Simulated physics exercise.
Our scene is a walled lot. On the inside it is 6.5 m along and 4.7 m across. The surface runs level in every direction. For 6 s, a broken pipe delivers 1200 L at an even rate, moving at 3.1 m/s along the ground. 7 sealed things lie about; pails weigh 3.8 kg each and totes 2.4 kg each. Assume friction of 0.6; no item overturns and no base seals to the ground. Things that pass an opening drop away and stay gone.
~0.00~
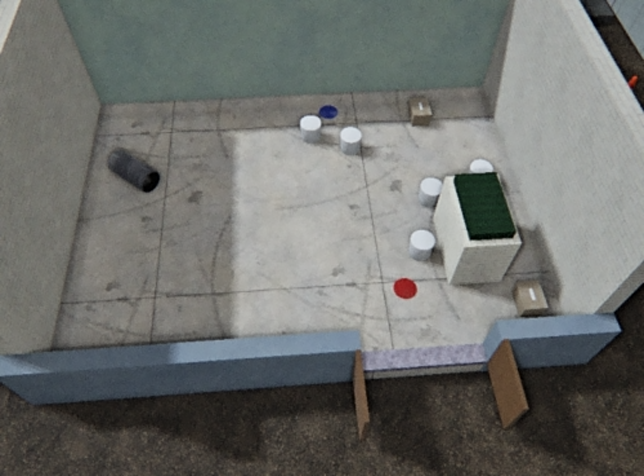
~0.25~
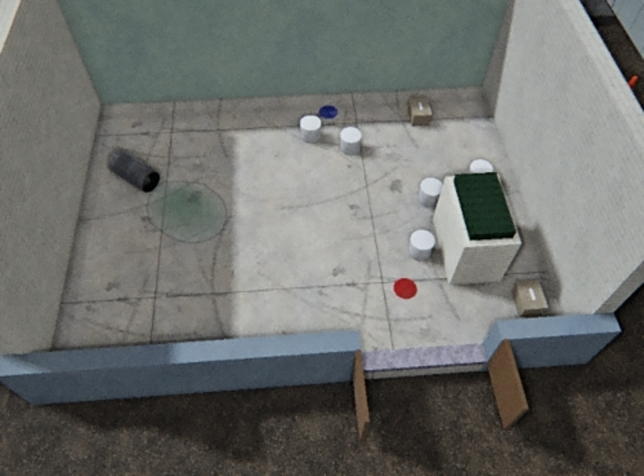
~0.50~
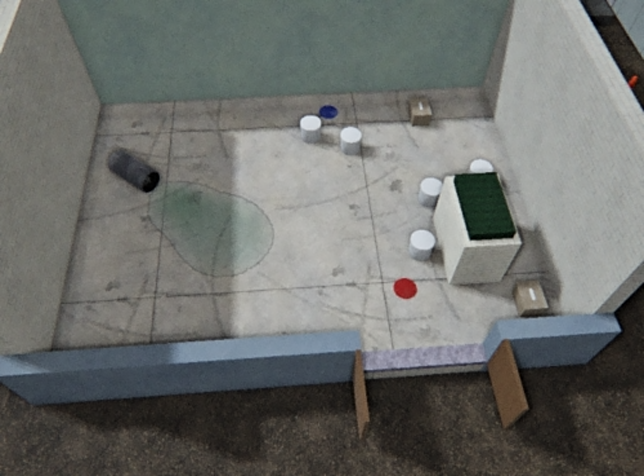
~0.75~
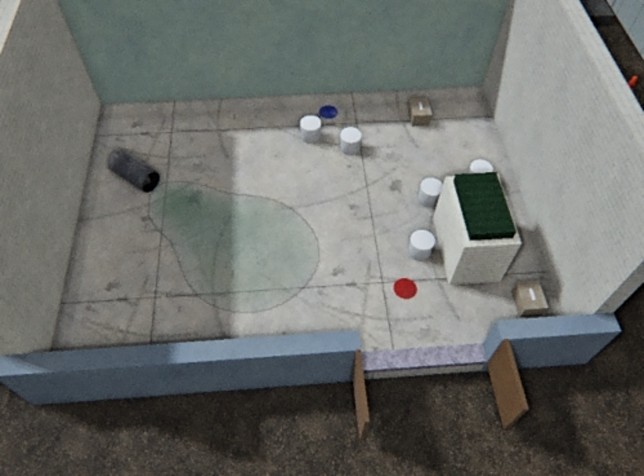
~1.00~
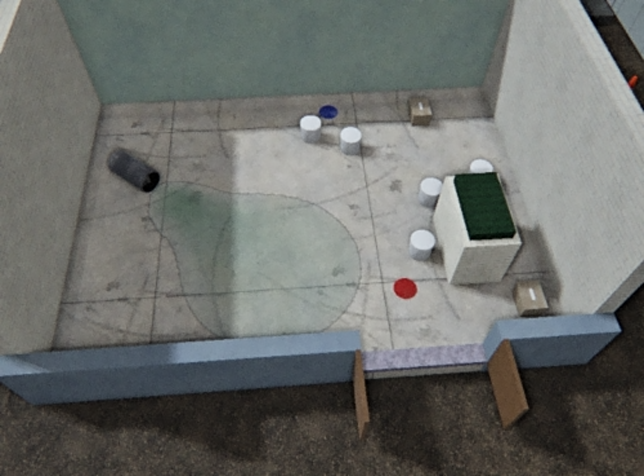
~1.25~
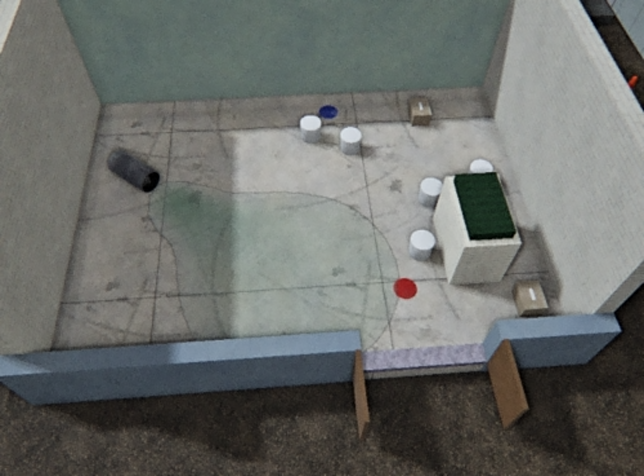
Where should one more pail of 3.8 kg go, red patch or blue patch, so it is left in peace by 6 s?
On the blue one.
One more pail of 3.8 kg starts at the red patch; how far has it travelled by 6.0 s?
Around 250 centimetres from the patch.
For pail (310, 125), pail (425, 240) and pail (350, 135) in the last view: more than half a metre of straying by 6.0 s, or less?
Taking them in order, the first is within the mark, the second beyond the mark and the third within the mark.
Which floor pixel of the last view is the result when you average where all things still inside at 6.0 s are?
The centre sits near (421, 152).
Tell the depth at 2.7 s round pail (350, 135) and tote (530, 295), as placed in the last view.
About 0 and 2 cm.
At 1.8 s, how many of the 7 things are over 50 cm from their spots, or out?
The answer is 0.
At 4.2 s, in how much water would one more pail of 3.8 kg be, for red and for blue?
It'd be 15 cm for the first one and 0 cm for the second.
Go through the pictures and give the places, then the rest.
A pail at (351, 135), on the bottom; a pail at (311, 123), on the bottom; the red patch at (405, 289); the blue patch at (328, 112); 0.0 m2 under water; 0 of 7 have shifted, in the first picture.
A pail at (351, 135) rests on the ground; a pail at (311, 123) rests on the ground; the red patch at (405, 289); the blue patch at (328, 112); 0.9 m2 under water; 0 of 7 have shifted, in the second picture.
A pail at (351, 135), on the bottom; a pail at (311, 123) rests on the ground; the red patch at (405, 289); the blue patch at (328, 112); 1.9 m2 under water; 0 of 7 have shifted, in the third picture.
A pail at (351, 135) rests on the ground; a pail at (311, 123) rests on the ground; the red patch at (405, 289); the blue patch at (328, 112); 3.4 m2 under water; 0 of 7 have shifted, in the fourth picture.
A pail at (351, 135) rests on the ground; a pail at (311, 123) rests on the ground; the red patch at (405, 289); the blue patch at (328, 112); 5.3 m2 under water; 0 of 7 have shifted, in the fifth picture.
A pail at (351, 135), on the bottom; a pail at (311, 123) rests on the ground; the red patch at (405, 289); the blue patch at (328, 112); 7.1 m2 under water; 0 of 7 have shifted, in the sixth picture.
After 1.8 s on red it would be 15 cm off in 4 cm of water; on blue it would be 0 cm off in 0 cm of water.
After 2.7 s on red it would be 108 cm off in 7 cm of water; on blue it would be 0 cm off in 0 cm of water.
After 4.2 s on red it would be 175 cm off in 15 cm of water; on blue it would be 0 cm off in 0 cm of water.
After 6.0 s on red it would be 248 cm off in 5 cm of water; on blue it would be 0 cm off in 0 cm of water.
